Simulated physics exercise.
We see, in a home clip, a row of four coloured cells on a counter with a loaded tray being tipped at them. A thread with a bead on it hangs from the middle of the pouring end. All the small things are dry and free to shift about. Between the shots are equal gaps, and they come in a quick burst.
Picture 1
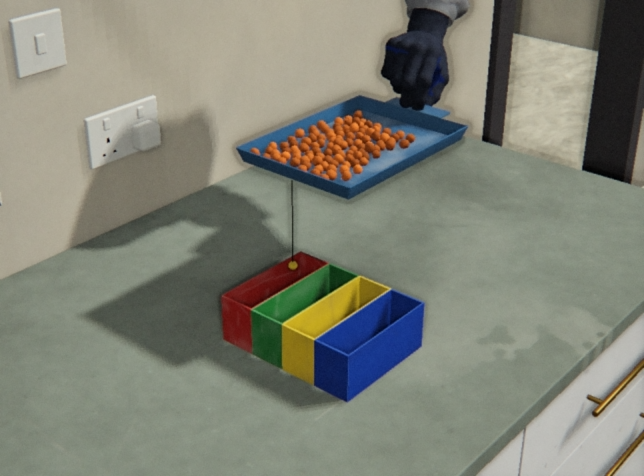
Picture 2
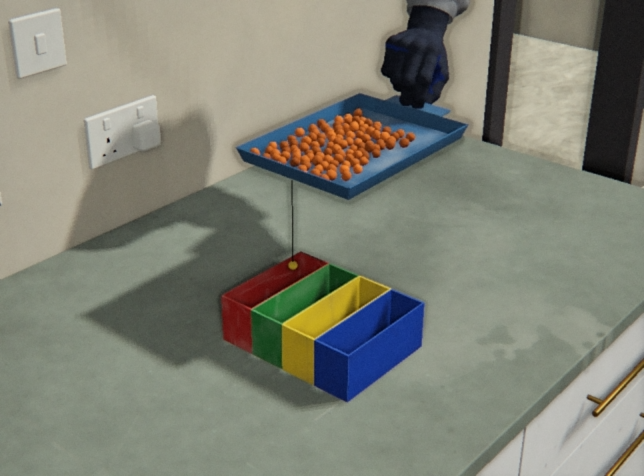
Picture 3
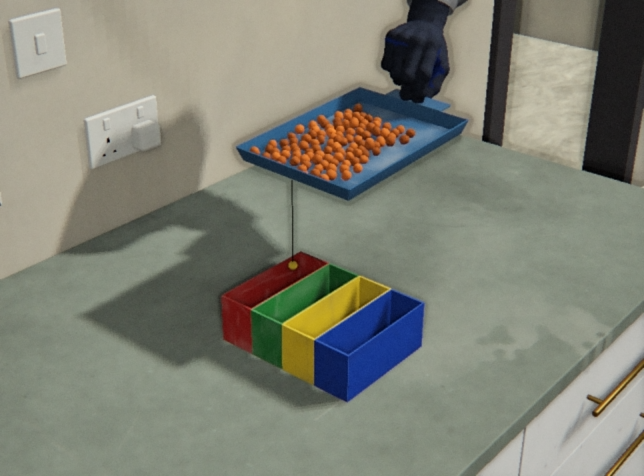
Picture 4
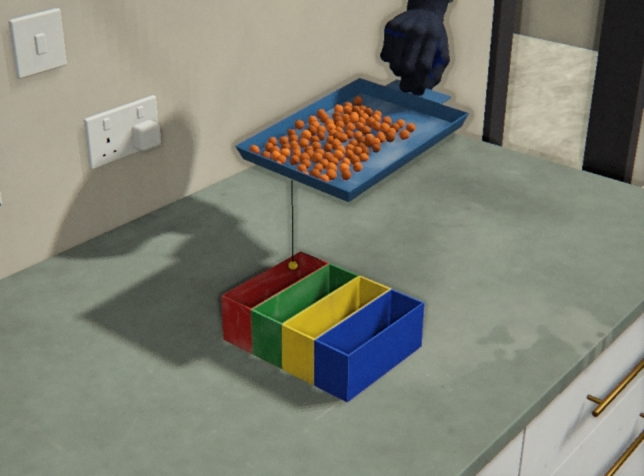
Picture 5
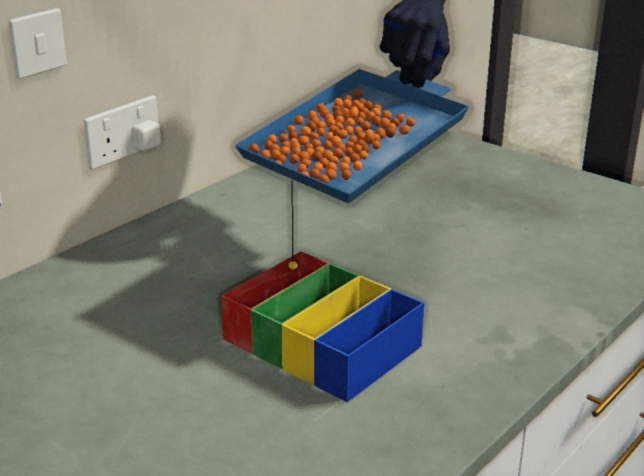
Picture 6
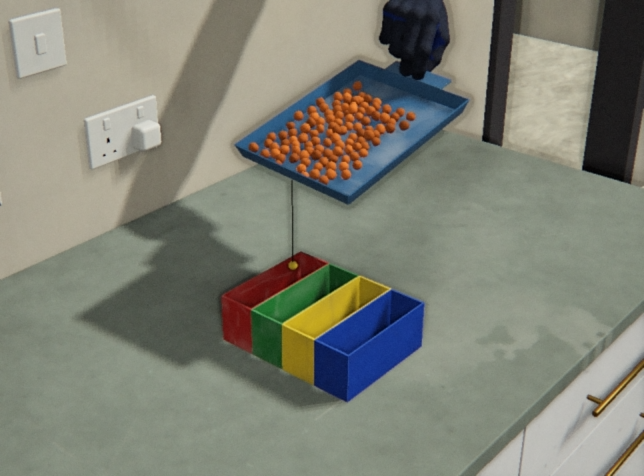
Dark-gloved hand slightly tilting a blue tray of small orange pieces above a row of red, green, yellow and blue cells.
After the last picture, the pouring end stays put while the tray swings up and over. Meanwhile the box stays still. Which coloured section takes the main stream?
The yellow section takes it.
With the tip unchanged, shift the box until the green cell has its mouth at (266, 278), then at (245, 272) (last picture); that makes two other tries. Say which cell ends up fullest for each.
Well, the first time it's the cell in blue, and the second time it's the cell in blue.
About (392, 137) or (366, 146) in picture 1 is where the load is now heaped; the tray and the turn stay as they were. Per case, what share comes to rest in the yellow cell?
Some 50 and then some 50 per cent.
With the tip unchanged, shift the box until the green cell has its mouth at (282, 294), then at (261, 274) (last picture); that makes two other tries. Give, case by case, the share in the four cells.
100 and 60 in a hundred, in turn.
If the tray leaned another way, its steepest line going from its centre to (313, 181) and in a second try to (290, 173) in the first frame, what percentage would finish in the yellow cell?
30 % then 0 %, roughly.
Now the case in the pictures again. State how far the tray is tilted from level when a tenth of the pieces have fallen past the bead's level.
Near 85 degrees.
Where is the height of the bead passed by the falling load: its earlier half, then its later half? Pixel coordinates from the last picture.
I'd place the first part at (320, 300) and the rest at (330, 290).
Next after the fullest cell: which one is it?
That one is the cell in green.
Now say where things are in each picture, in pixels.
The first frame shows corners of the pouring end (243, 147) and (349, 184), level; middle of the load (331, 147), coated peanuts; bead on its thread (293, 265); red cell (237, 320); green cell (267, 335); yellow cell (299, 350); blue cell (331, 366).
The second frame shows corners of the pouring end (243, 147) and (349, 185), level; middle of the load (331, 146).
The third frame shows corners of the pouring end (243, 146) and (349, 186), tipped barely, lowest at the right corner; middle of the load (330, 144).
The fourth frame shows corners of the pouring end (243, 145) and (348, 188), tipped a little, lowest at the right corner; middle of the load (330, 140).
The fifth frame shows corners of the pouring end (242, 145) and (348, 189), tipped a little, lowest at the right corner; middle of the load (330, 137).
The sixth frame shows corners of the pouring end (242, 144) and (348, 191), tipped a little, lowest at the right corner; middle of the load (330, 134); red cell (237, 320); green cell (267, 335); yellow cell (299, 350); blue cell (331, 366).
Just after the last frame, tray tipped steeply; almost all on the tray; just a few in the yellow cell.
A moment on, tray tipped right over; roughly a quarter on the tray; roughly a third in the yellow cell; about a tenth in the green cell; about a tenth in the red cell; about a tenth in the blue cell; roughly a quarter falling or outside the box.
Further on, tray tipped past a quarter turn; roughly half in the yellow cell; roughly a quarter in the green cell; about a tenth in the red cell; about a tenth in the blue cell; just a few falling or outside the box.
When it is over, tray tipped past a quarter turn; roughly half in the yellow cell; roughly a quarter in the green cell; about a tenth in the red cell; about a tenth in the blue cell; just a few outside the box.
